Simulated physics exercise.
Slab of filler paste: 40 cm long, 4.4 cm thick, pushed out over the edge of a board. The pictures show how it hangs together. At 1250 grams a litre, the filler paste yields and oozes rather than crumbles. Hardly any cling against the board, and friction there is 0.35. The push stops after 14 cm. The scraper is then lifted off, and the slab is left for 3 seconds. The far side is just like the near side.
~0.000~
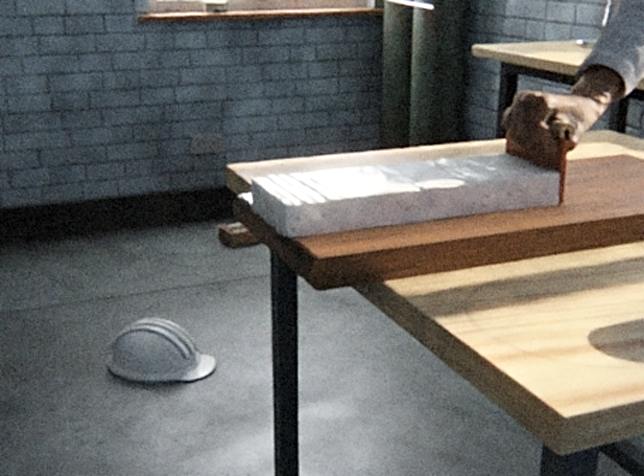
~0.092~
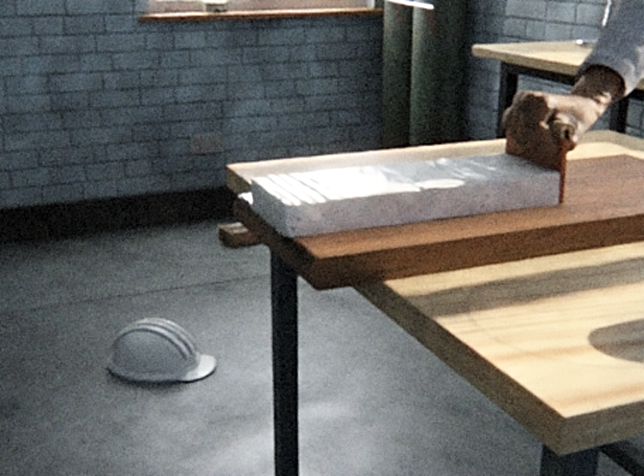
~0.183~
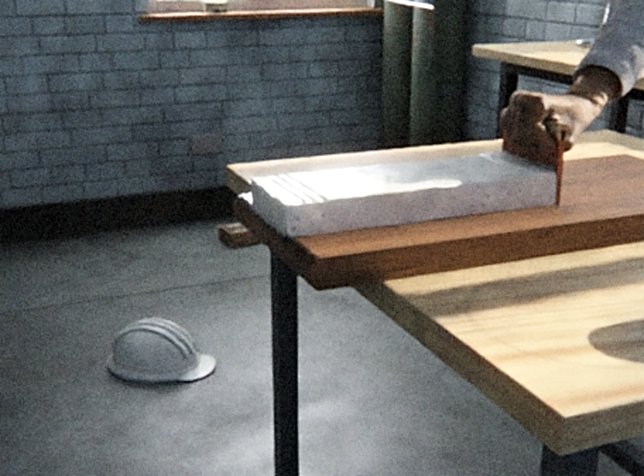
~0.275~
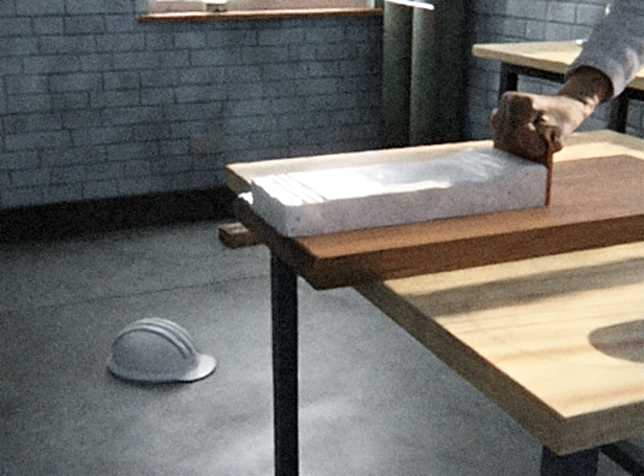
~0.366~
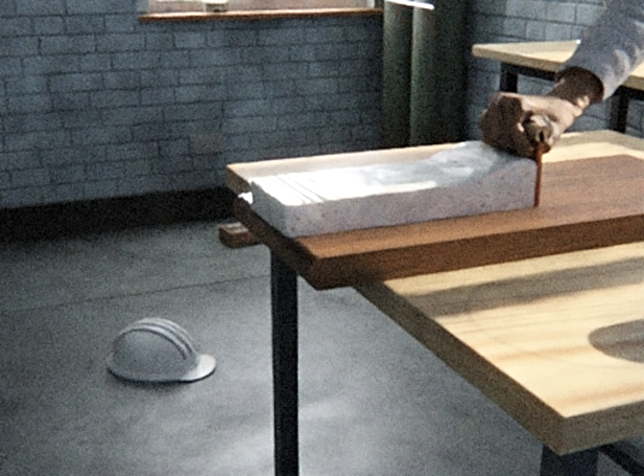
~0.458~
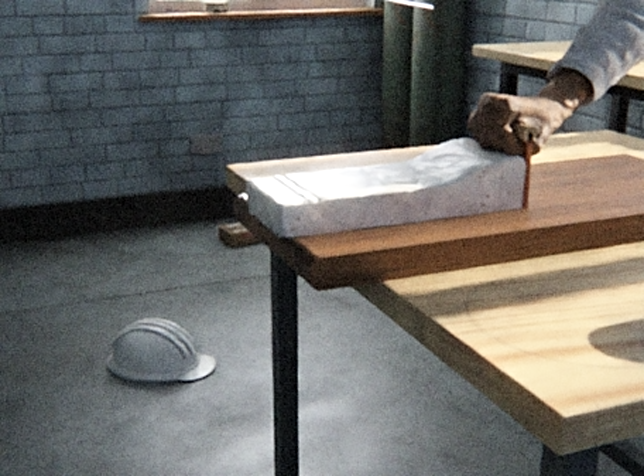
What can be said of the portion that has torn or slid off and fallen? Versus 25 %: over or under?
Under.
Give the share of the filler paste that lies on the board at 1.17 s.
Reading: Around 80 %.
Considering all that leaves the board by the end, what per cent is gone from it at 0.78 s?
Near 70 in a hundred.
After 0.78 s, 86 % lies on the board and 0 % has fallen.
After 1.17 s, 79 % lies on the board and 19 % has fallen.
After 1.55 s, 79 % lies on the board and 19 % has fallen.
After 1.94 s, 79 % lies on the board and 19 % has fallen.
After 3.94 s, 79 % lies on the board and 19 % has fallen.
